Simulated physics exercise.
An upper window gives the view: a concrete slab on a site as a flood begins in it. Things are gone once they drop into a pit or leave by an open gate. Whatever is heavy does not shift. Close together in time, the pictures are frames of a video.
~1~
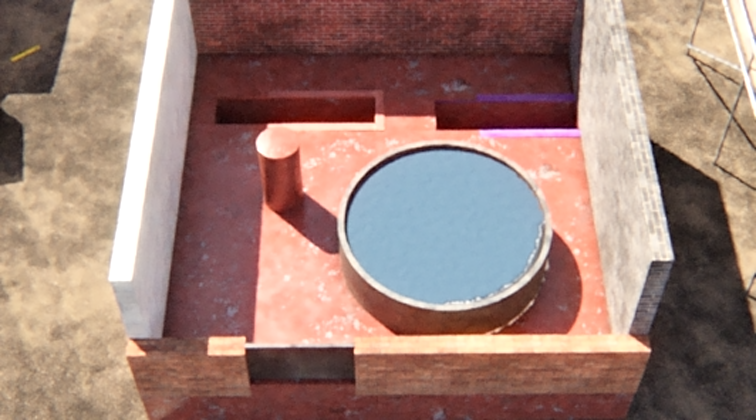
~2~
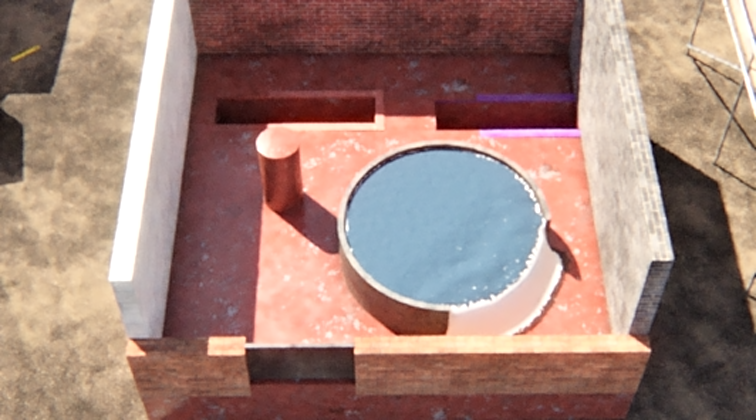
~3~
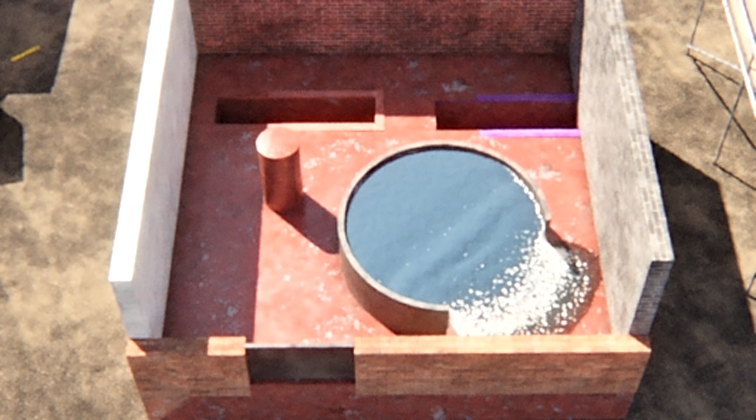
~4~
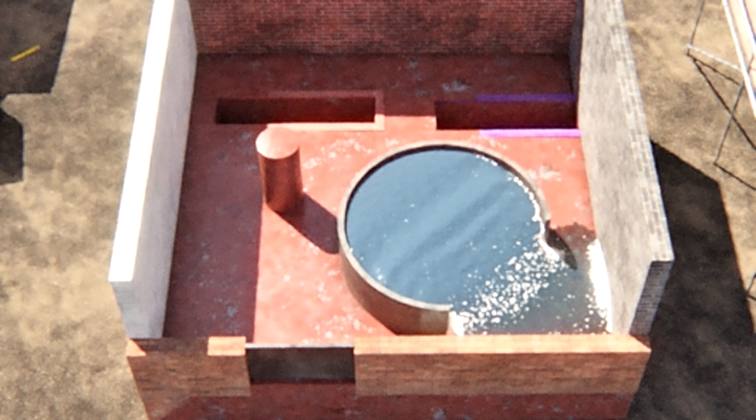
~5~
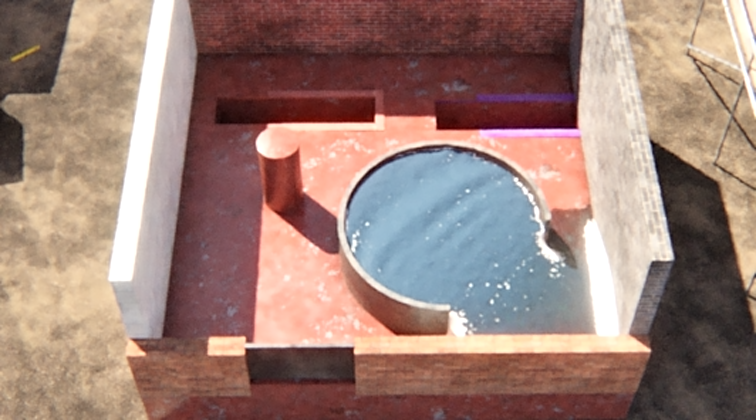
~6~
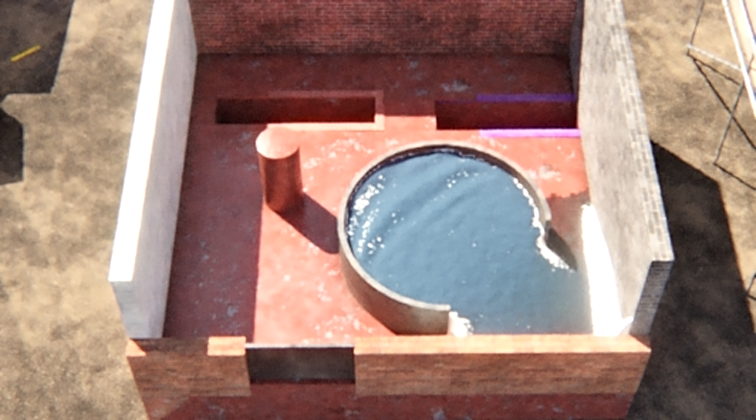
Water pouring from the broken lower-right side of a round pool, spreading across a red walled floor to the right-hand wall.
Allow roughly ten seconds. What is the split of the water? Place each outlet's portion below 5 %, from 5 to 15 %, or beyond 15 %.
Once it settles, the gate collects below 5 %, the red pit collects from 5 to 15 %, the purple pit collects beyond 15 %.
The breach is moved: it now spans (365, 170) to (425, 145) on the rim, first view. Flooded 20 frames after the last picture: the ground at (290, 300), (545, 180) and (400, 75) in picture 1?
Note, points one to three: Unreached / unreached / reached and soaked.
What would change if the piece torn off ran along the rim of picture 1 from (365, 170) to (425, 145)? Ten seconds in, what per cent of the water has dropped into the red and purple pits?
Red: 55 percent; purple: 8 percent.
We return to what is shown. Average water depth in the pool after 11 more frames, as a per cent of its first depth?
Around 50 in a hundred, give or take.
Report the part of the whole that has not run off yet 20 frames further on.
86 %.
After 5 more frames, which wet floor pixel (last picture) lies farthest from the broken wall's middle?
Best guess: Near (203, 368).
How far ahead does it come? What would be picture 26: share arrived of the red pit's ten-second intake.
Around 0 percent.
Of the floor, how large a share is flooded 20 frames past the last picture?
I reckon around 50 %.
A moment on, water covers 25 % of the floor; the gate 0 %, the red pit 0 %, the purple pit 0 %.
Next, water covers 40 % of the floor; the gate 0 %, the red pit 0 %, the purple pit 2 %.
Then, water covers 50 % of the floor; the gate 0 %, the red pit 0 %, the purple pit 14 %.
Later, water covers 65 % of the floor; the gate 0 %, the red pit 2 %, the purple pit 26 %.
In the end, water covers 75 % of the floor; the gate 0 %, the red pit 8 %, the purple pit 39 %.
